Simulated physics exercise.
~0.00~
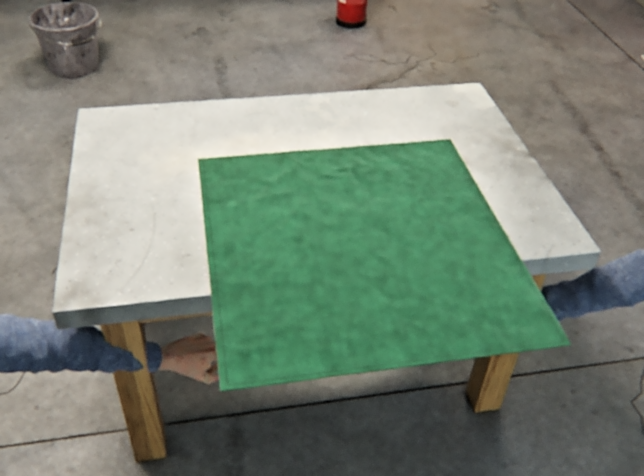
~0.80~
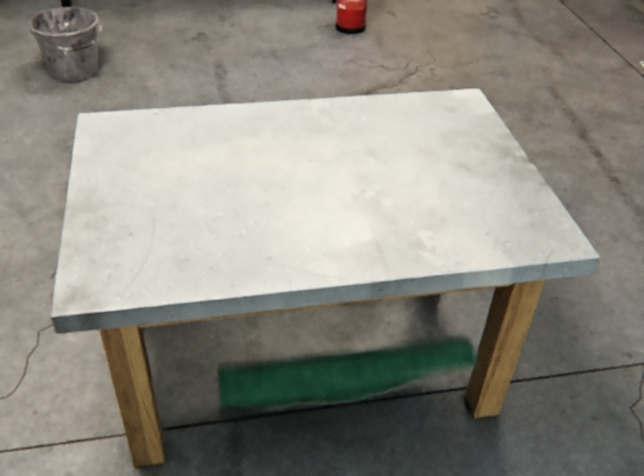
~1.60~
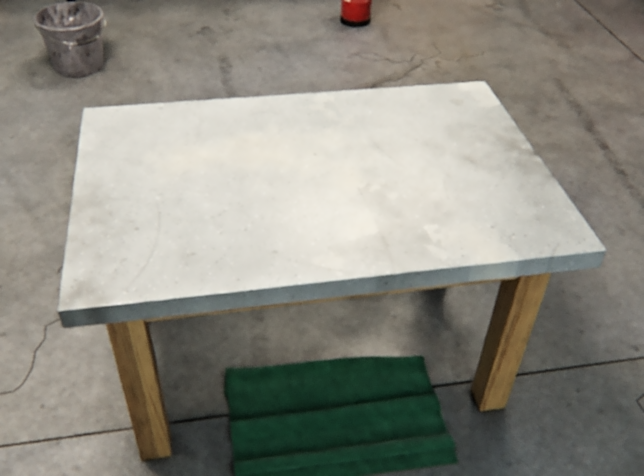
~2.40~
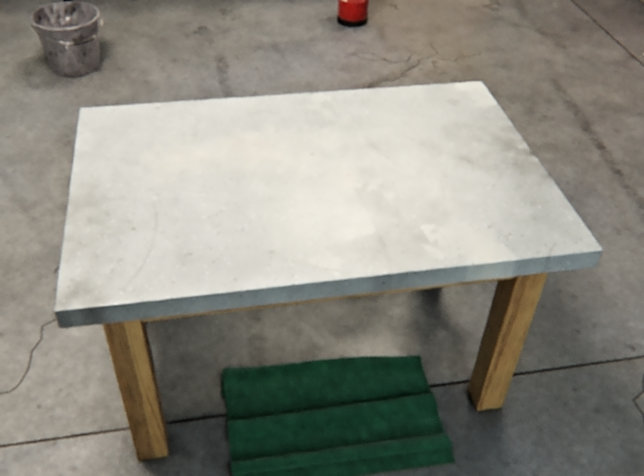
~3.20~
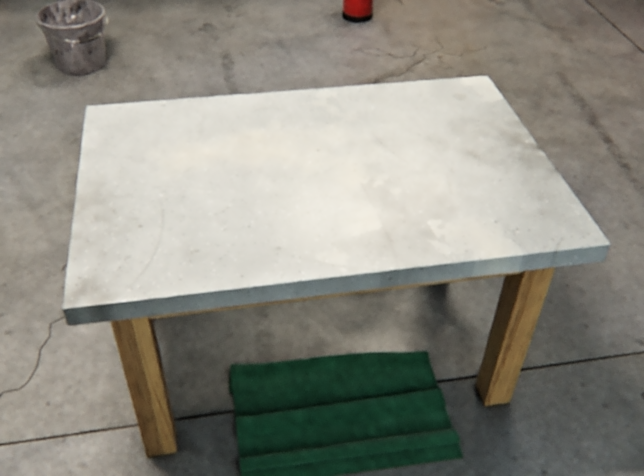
Two hands held a green cloth out flat over the front edge of a pale-topped table with wooden legs and let it go. It slipped off the front and dropped to the concrete floor, where it lay still in folds.
